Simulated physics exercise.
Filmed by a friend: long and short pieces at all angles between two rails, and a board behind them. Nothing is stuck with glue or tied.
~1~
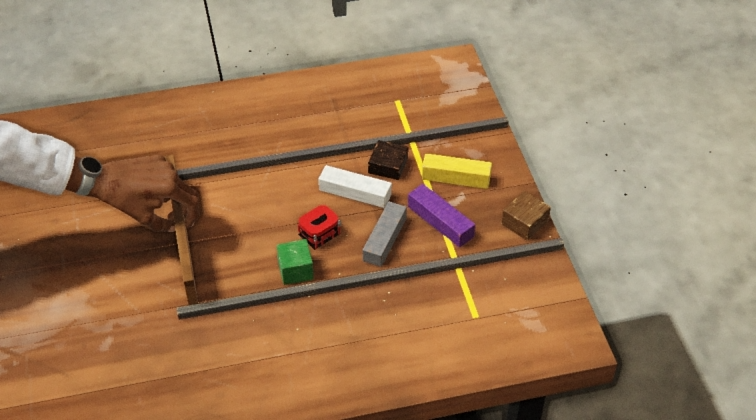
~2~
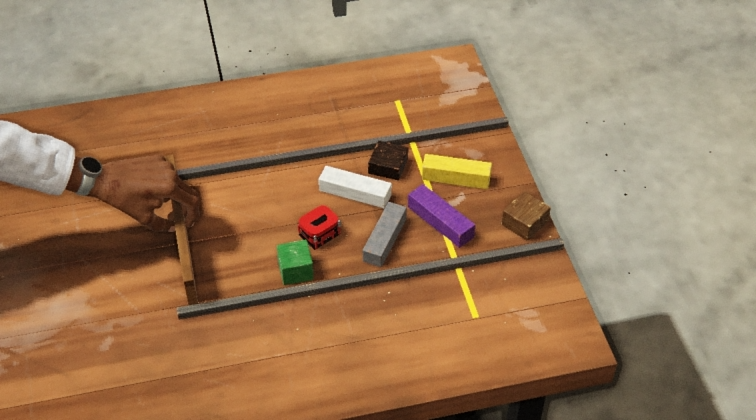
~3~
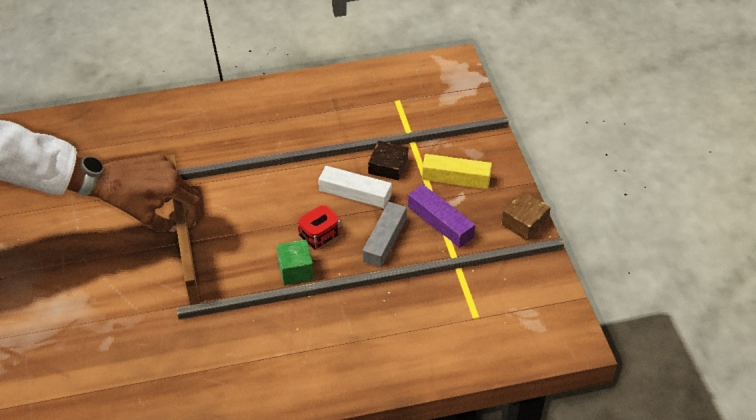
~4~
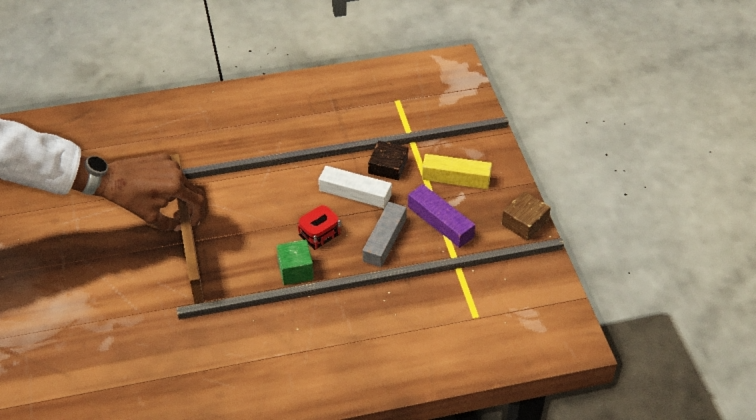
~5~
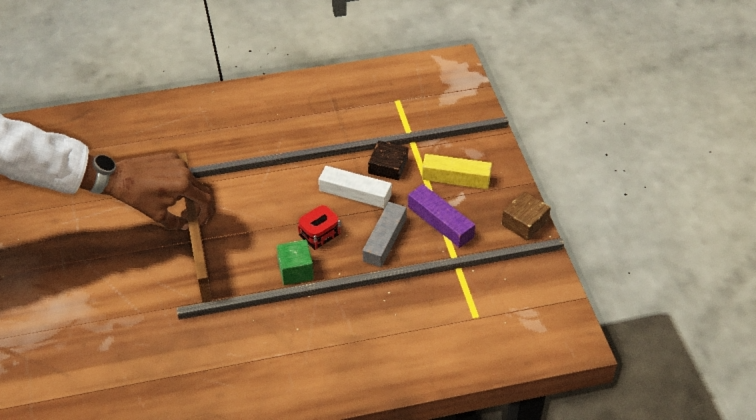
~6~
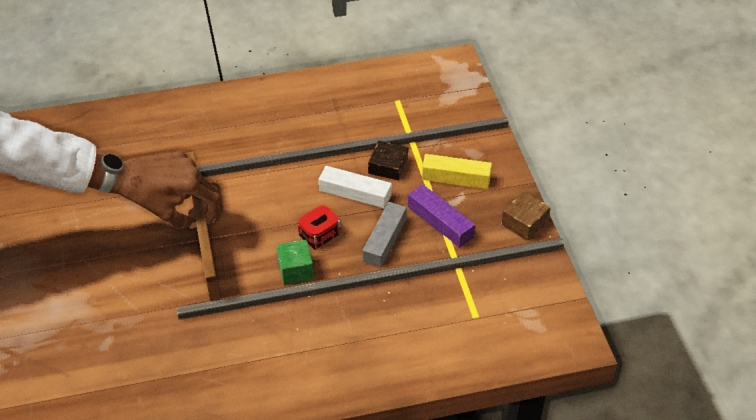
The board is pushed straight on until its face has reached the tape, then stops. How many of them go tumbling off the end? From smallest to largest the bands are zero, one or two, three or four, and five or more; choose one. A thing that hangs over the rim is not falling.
The right band is zero.
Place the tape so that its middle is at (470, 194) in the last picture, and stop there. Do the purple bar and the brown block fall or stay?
Outcome - purple bar is left in place, brown block topples off.
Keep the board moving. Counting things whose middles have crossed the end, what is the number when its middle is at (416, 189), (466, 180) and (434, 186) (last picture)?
The counts would come out as 0, 1 and 0.
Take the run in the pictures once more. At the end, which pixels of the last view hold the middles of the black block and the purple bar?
In the last picture the first middle sits at (451, 147) and the other at (507, 215).
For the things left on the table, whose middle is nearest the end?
Foremost: The brown block.
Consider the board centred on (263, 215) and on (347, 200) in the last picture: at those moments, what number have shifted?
Counting first: 0, next 4.
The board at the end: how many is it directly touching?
3.
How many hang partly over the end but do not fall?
1.
Early on, none off yet; brown block at rest near (526, 216); yellow bar at rest near (457, 172); purple bar at rest near (441, 215).
Finally, the number that fall off is zero.
